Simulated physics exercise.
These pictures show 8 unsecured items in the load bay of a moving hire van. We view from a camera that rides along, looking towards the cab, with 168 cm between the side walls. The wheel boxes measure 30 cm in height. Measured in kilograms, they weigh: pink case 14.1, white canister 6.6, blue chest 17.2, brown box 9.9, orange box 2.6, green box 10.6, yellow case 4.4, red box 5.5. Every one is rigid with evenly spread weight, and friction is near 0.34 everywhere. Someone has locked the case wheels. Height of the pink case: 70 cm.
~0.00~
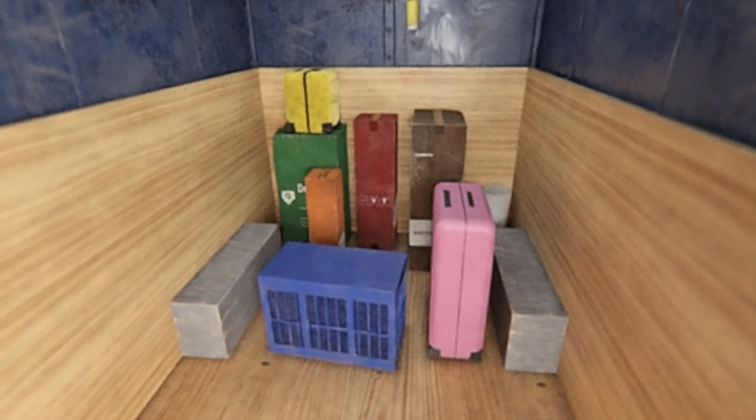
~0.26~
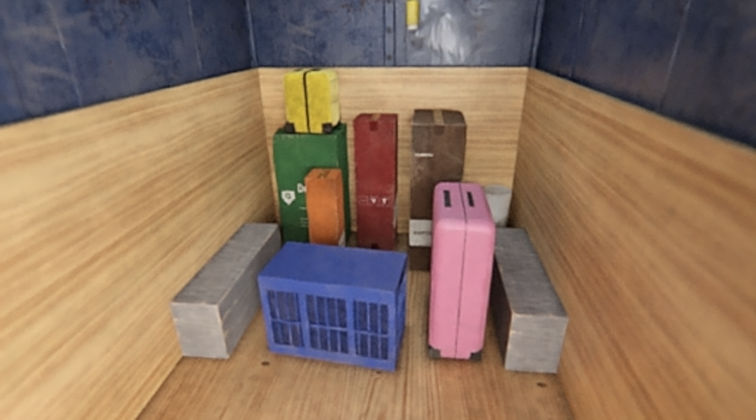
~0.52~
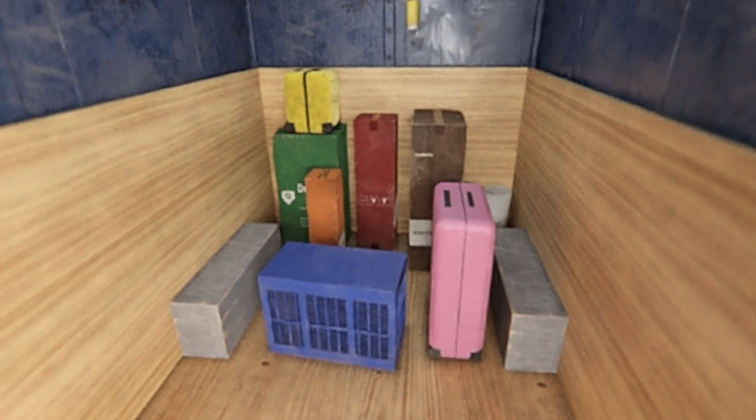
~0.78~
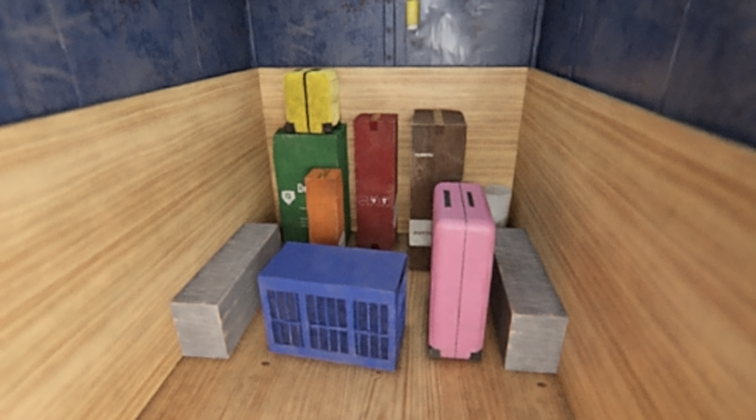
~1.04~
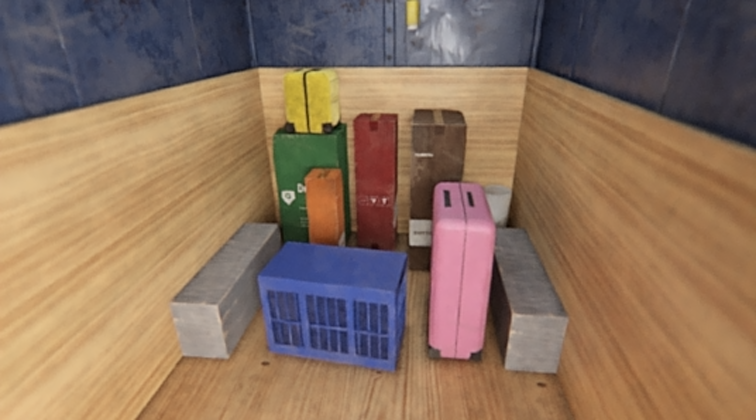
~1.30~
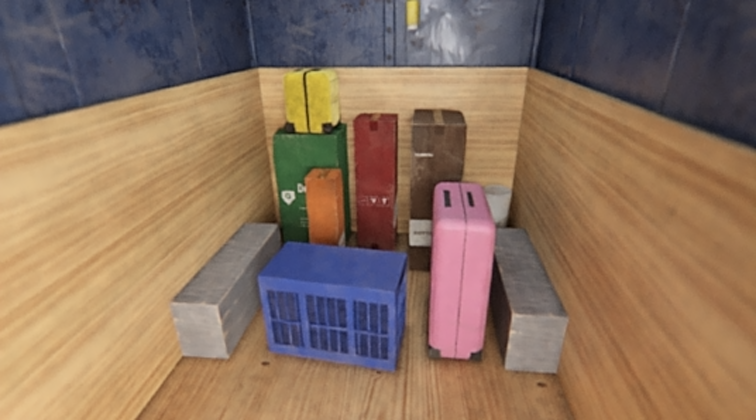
Wood-lined load bay holding a blue chest, pink case, coloured boxes and a yellow case on a green box, all staying still.
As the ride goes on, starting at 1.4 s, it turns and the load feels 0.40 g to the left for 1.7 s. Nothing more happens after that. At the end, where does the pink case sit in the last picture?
Around (402, 260).
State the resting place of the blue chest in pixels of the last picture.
Near (301, 298).
After 2.10 s, force 0.40 g left; pink case moved 7 cm near (442, 266); orange box 30° off upright; red box 10° off upright.
After 2.30 s, force 0.40 g left; pink case 13° off upright near (425, 263); orange box 42° off upright; brown box 21° off upright.
After 3.70 s, no push; pink case 29° off upright near (402, 260); orange box 45° off upright; brown box 15° off upright.
After 4.90 s, no push; pink case 29° off upright near (402, 260); orange box 45° off upright; yellow case moved 27 cm.
In the end (6.1 s), toppled in the van, orange box; not toppled but over 15 cm from the start, pink case, white canister, blue chest, green box and yellow case; the other 2 under 15 cm from the start. In the last view, pink case near (402, 260).
